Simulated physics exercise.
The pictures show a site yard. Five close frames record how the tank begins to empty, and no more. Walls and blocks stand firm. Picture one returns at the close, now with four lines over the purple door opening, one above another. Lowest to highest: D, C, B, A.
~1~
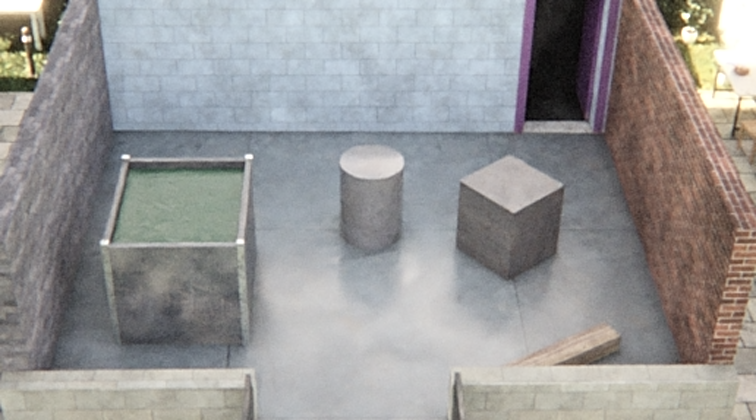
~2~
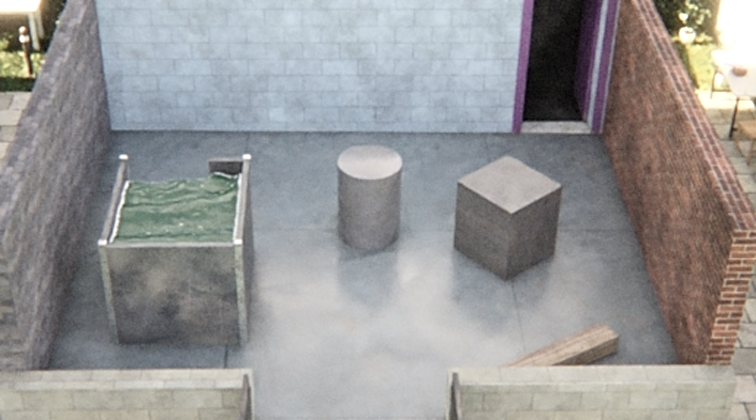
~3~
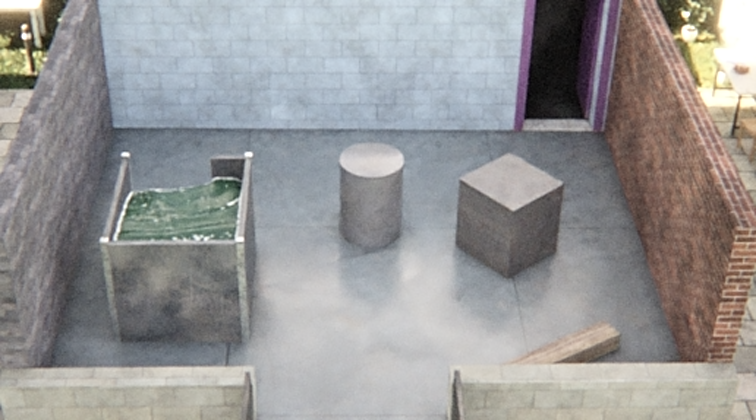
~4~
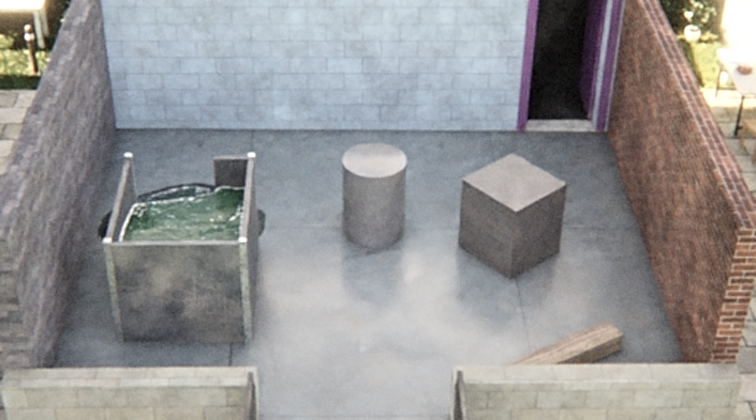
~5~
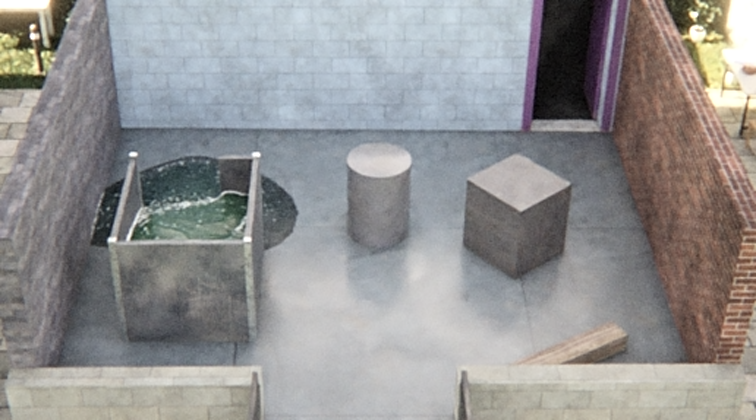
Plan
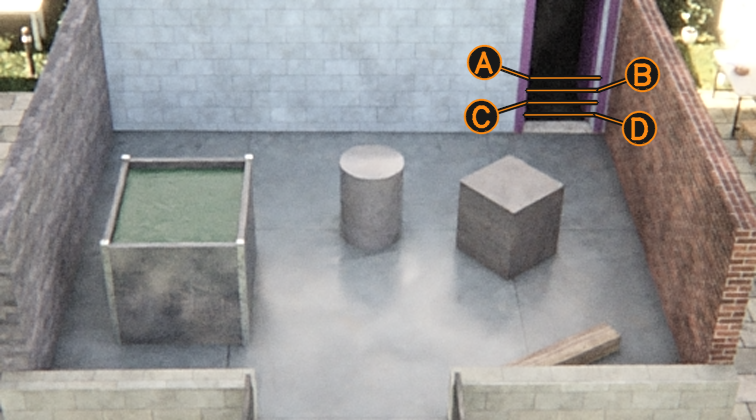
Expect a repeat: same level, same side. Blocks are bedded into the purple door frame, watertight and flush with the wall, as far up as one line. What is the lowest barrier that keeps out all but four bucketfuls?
The limit is D.
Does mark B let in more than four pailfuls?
No, that is safe.
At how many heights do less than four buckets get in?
All of the four.
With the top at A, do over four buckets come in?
No, not at all.
In orange, A at (564, 78); B at (562, 90); C at (561, 102); D at (560, 114); from the bottom up D, C, B, A.
If A is chosen, nothing gets over.
If B is chosen, nothing gets over.
If C is chosen, nothing gets over.
If D is chosen, nothing gets over.
